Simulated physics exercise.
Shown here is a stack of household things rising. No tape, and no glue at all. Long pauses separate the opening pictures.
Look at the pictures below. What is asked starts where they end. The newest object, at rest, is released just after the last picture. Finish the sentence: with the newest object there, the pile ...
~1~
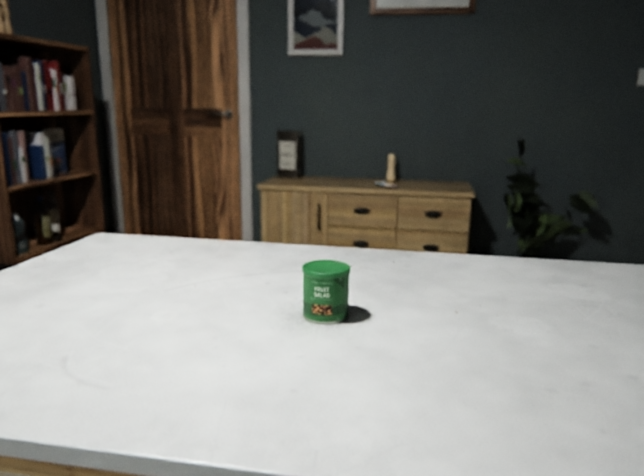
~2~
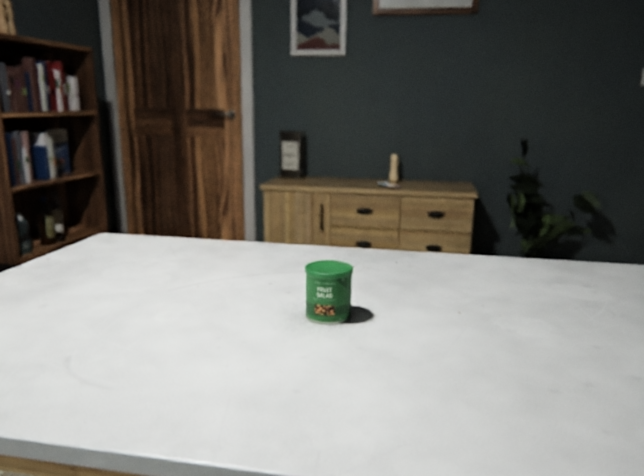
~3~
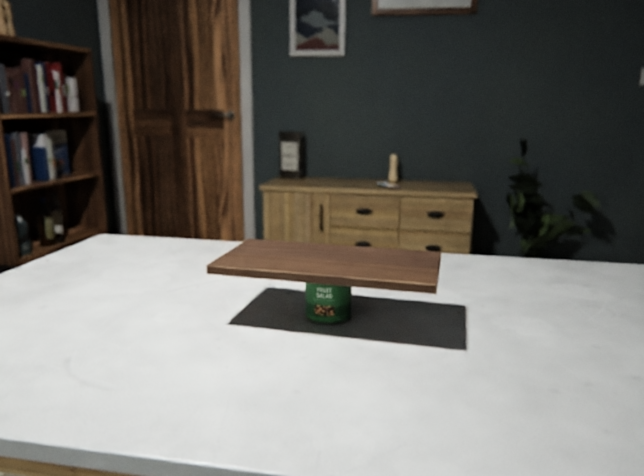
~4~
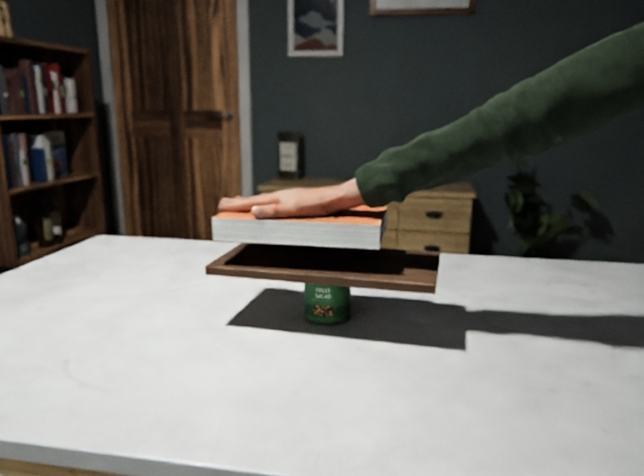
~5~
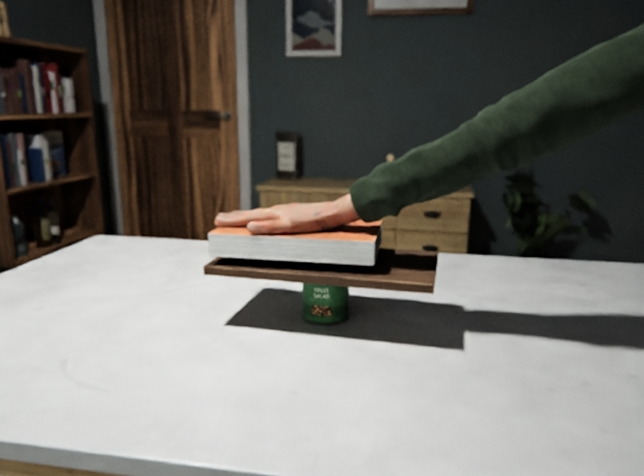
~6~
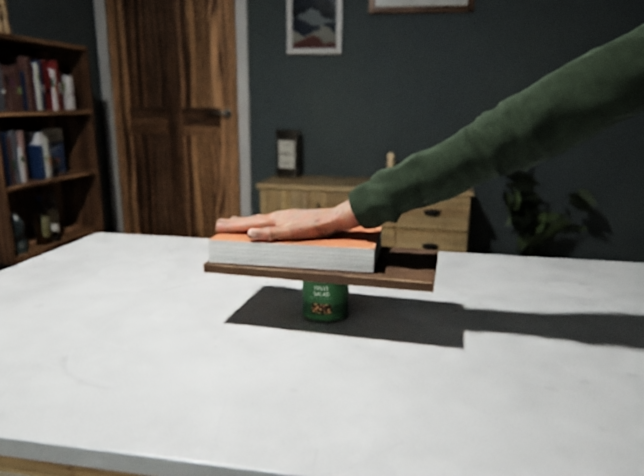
The pile stands firm.
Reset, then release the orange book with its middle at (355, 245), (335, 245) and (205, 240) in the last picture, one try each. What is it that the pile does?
First the pile remains standing, second it remains standing, third it topples.
Then, 0.20 s on from there, no change.
Then, 0.60 s on from there, orange book resting near (300, 244).
In the end, all 3 unmoved. At the end, from the last picture's camera, orange book near (300, 244). The pile keeps its balance.
